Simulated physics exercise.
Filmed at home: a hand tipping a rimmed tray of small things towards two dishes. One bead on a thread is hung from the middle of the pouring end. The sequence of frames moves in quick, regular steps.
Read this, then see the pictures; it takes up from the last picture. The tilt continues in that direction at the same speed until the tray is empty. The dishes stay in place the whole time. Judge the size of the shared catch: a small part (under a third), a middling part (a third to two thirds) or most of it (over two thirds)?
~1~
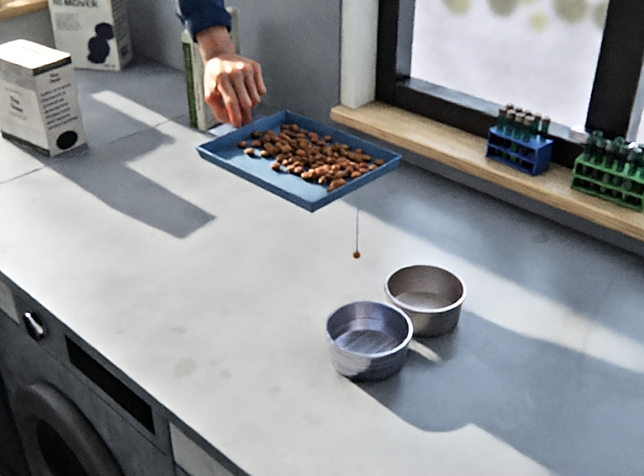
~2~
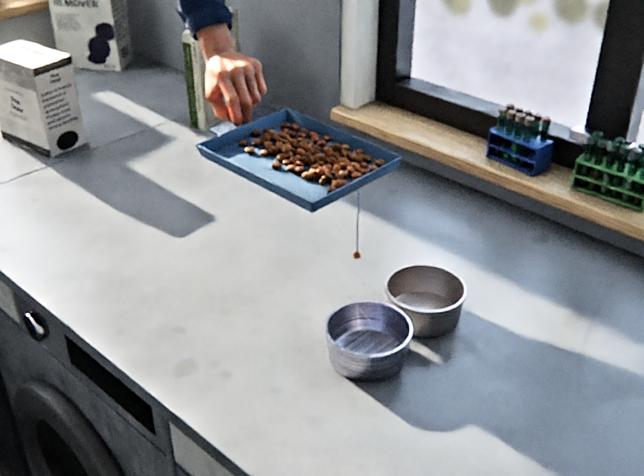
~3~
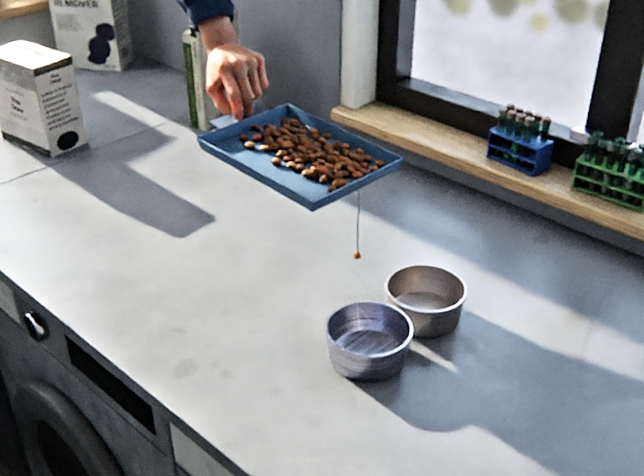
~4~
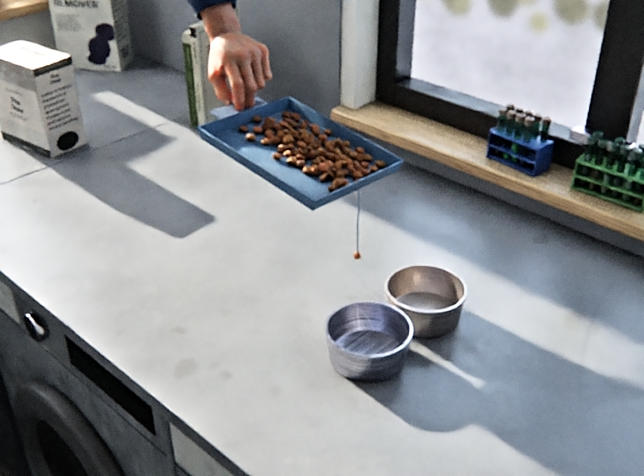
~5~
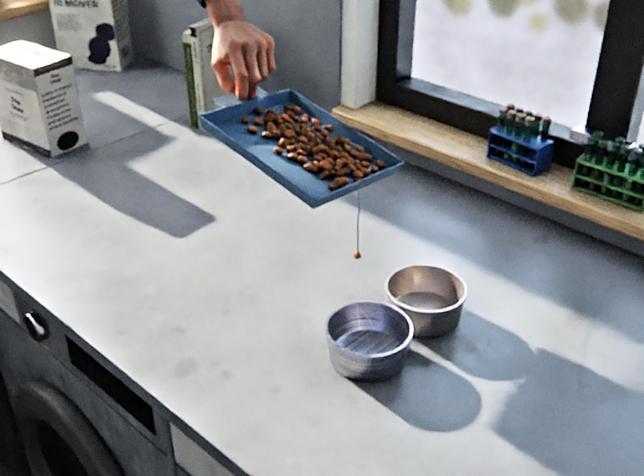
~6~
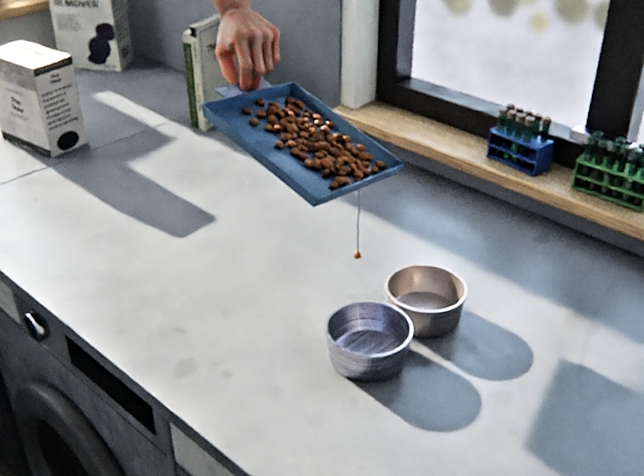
A small part.
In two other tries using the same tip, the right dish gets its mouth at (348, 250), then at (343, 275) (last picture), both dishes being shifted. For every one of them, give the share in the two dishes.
I'd expect some 0 percent, and then some 0 percent.
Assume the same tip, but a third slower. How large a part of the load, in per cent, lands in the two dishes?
I'd say 10 percent or thereabouts.
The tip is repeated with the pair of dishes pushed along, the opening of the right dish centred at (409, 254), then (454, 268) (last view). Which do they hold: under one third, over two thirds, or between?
Initially beyond two thirds, afterwards less than a third.
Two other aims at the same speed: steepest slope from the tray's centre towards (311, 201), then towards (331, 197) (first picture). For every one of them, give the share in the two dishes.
Lab note: Try one about 0 %, try two 10 %.
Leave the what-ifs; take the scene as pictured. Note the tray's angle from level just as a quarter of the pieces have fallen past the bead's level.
The tilt then is about 80°.
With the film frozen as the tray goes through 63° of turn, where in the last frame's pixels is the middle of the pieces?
Near (373, 161).
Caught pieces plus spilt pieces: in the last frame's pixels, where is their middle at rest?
Close to (409, 276) in the last picture.
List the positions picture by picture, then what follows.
In the first picture, corners of the pouring end near (312, 200) and (397, 156), level; middle of the load near (311, 153), bits of dog kibble; left dish near (400, 358); right dish near (456, 315); bead on its thread near (357, 255).
In the second picture, corners of the pouring end near (312, 200) and (398, 157), level; middle of the load near (311, 153).
In the third picture, corners of the pouring end near (313, 199) and (399, 158), tipped barely, lowest at the right corner; middle of the load near (312, 150).
In the fourth picture, corners of the pouring end near (314, 198) and (399, 160), tipped a little, lowest at the right corner; middle of the load near (313, 146).
In the fifth picture, corners of the pouring end near (316, 197) and (400, 161), tipped a little, lowest at the right corner; middle of the load near (314, 142).
In the sixth picture, corners of the pouring end near (317, 196) and (400, 163), tipped clearly, lowest at the right corner; middle of the load near (316, 138); left dish near (401, 358); right dish near (457, 315).
Shortly afterwards, tray tipped steeply; all but a few on the tray; only a few in the air.
Next, tray tipped past a quarter turn; a little on the tray; a little in the right dish; near two thirds outside both; a little in the air.
Some moments later, tray tipped past a quarter turn; a little in the right dish; all but a few outside both.
In the end, tray tipped past a quarter turn; none at all in the left dish; a little in the right dish; all but a few outside both.
